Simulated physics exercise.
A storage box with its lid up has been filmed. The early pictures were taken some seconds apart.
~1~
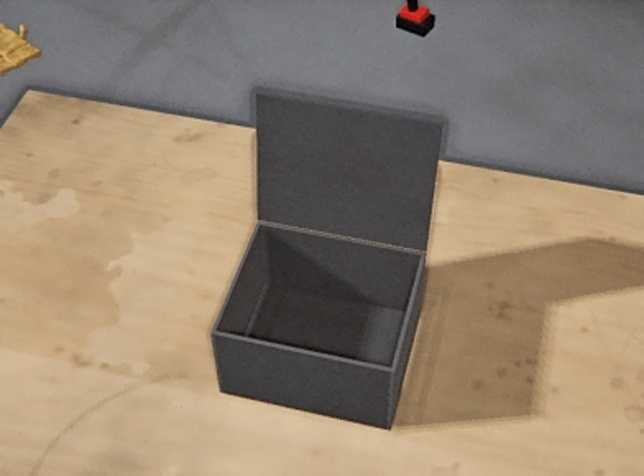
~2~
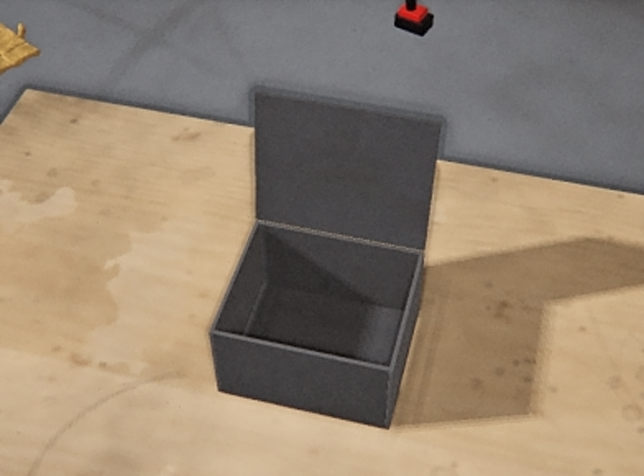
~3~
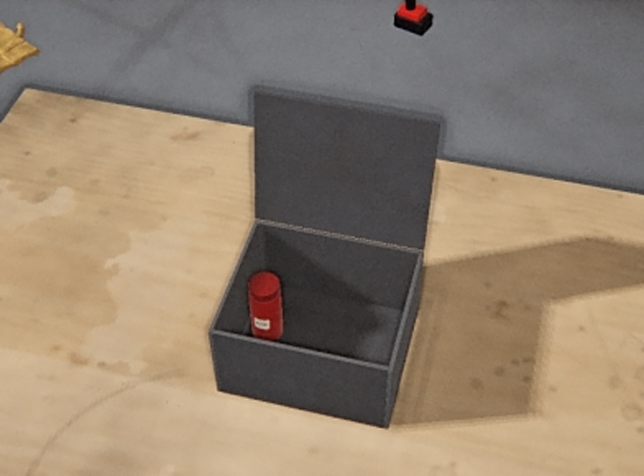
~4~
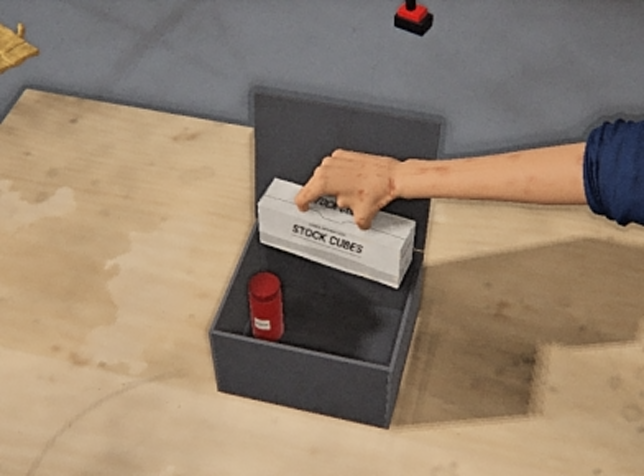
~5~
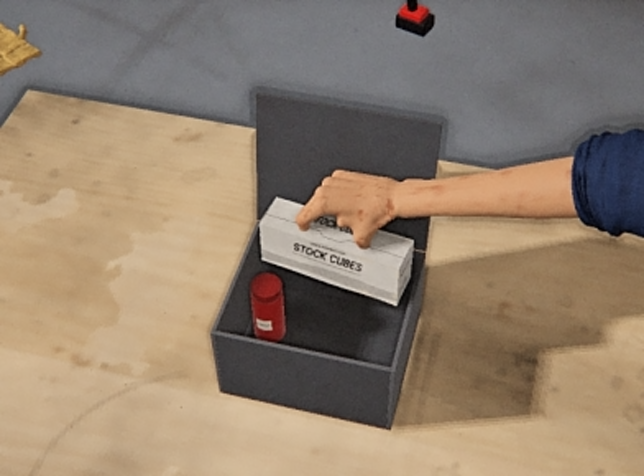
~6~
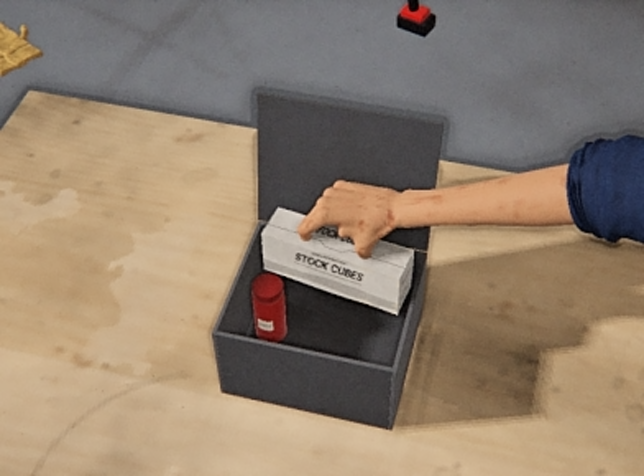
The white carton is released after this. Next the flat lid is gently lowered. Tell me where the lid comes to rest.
Down on the rim.
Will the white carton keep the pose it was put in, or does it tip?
It tips.
Then, 0.50 s after the last picture, white carton tipped 26° from how it was near (325, 294); red shaker tipped 30° from how it was.
Then, 1.20 s after the last picture, lid starting down; white carton tipped 43° from how it was near (328, 297); red shaker on its side.
Then, 1.70 s after the last picture, lid 50° above the rim; white carton tipped 43° from how it was near (328, 297); red shaker on its side.
Then, 2.10 s after the last picture, lid 13° above the rim; white carton tipped 43° from how it was near (328, 297); red shaker on its side.
At rest, lid shut; tipped over in the box, white carton and red shaker. Seen from the same camera at the end, white carton near (328, 297).
